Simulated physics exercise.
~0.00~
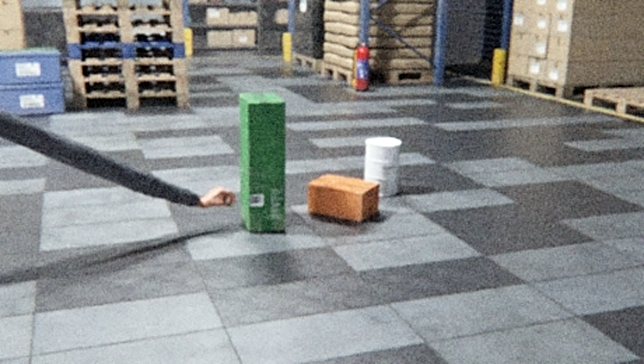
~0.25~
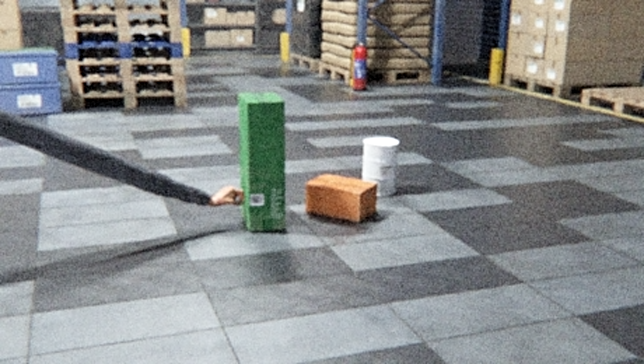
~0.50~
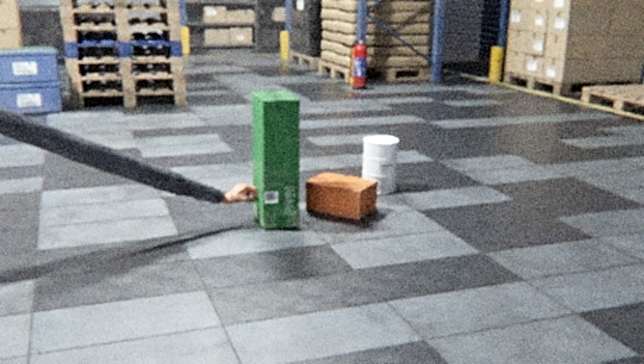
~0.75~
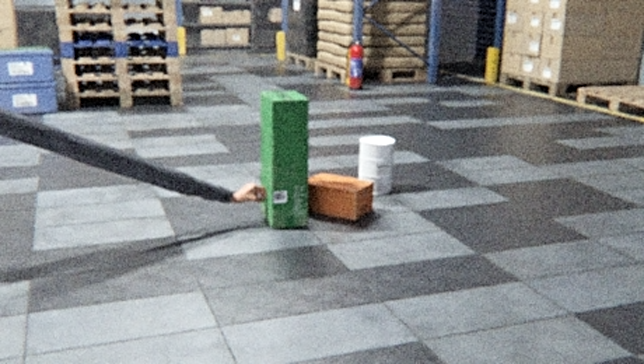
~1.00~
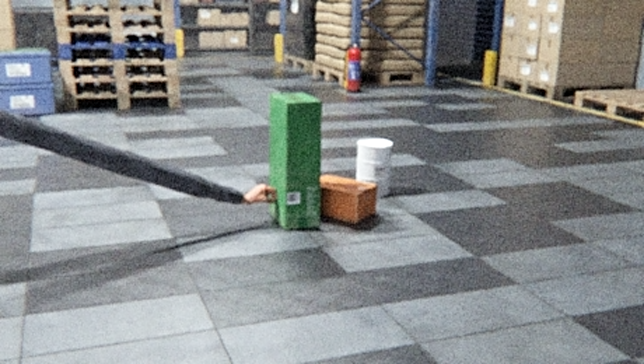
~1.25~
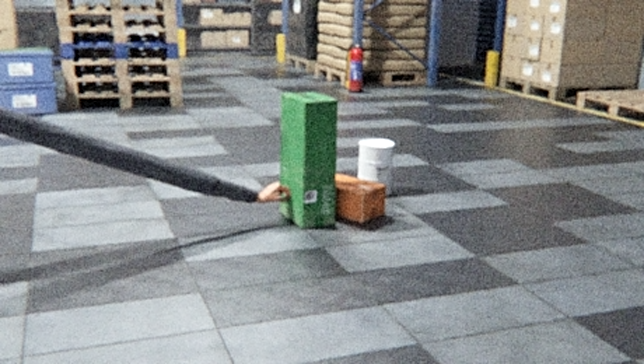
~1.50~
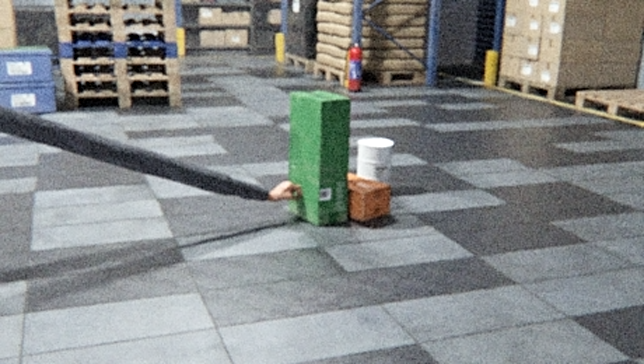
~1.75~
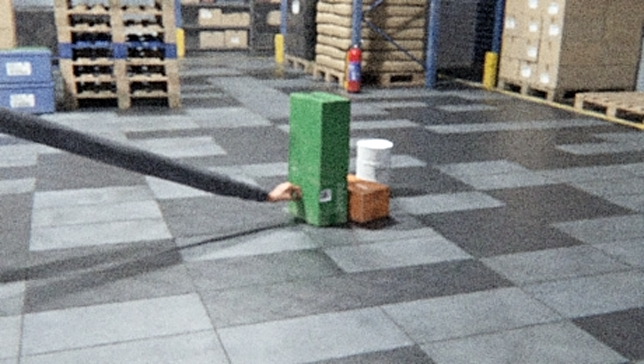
On the patterned tile floor of a warehouse, with loaded pallets and shelving behind, a tall green box stands beside a low orange box and a white canister. An arm in a dark sleeve reaches in from the left, and its hand meets the green box low on its side. The hand pushes the green box slowly to the right, and it slides upright toward the orange box. The orange box then moves right as well, ending in front of the canister, which stays put. Finally the hand stops, and the green box remains standing close beside the orange one.
